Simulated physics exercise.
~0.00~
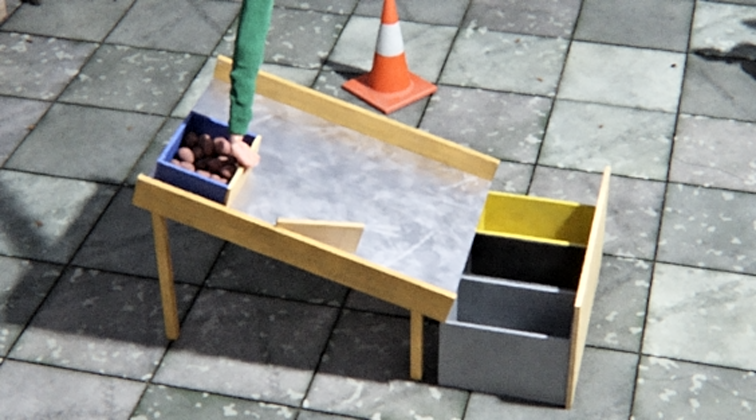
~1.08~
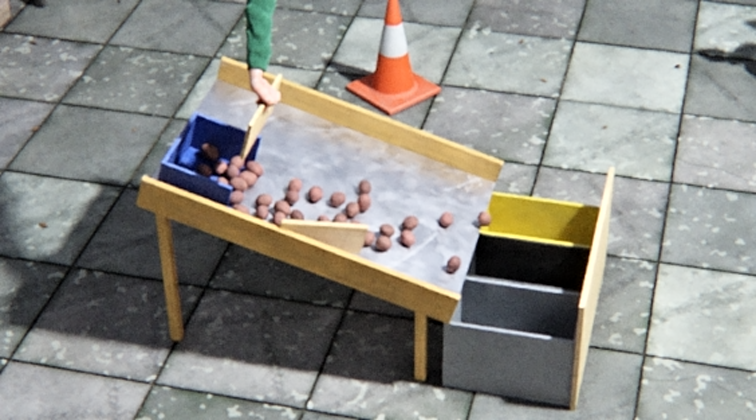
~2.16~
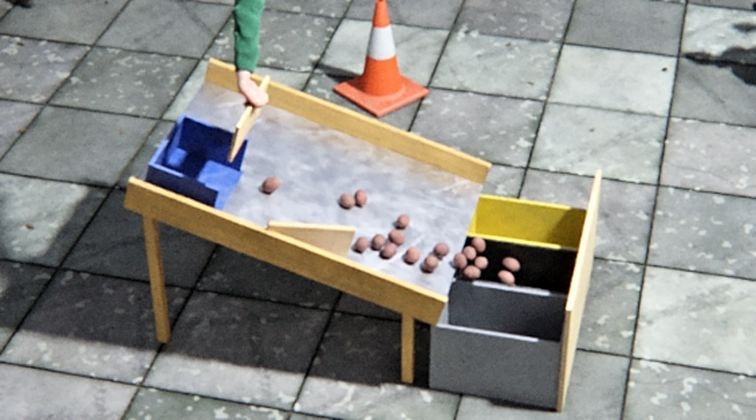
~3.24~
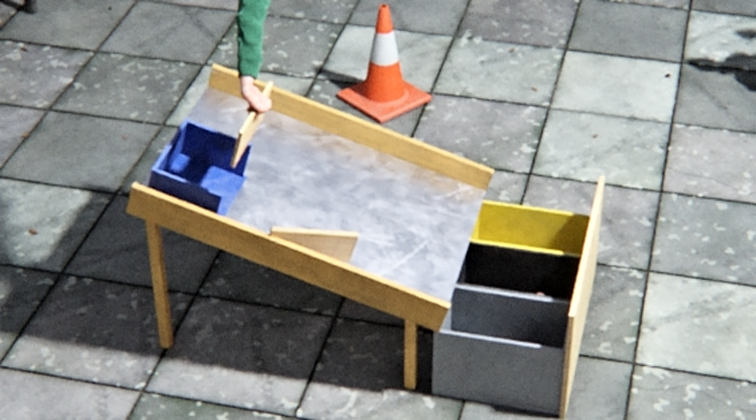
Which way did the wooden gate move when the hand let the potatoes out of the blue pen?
The gate moved up, and the hand kept holding it there above the pen's open side.
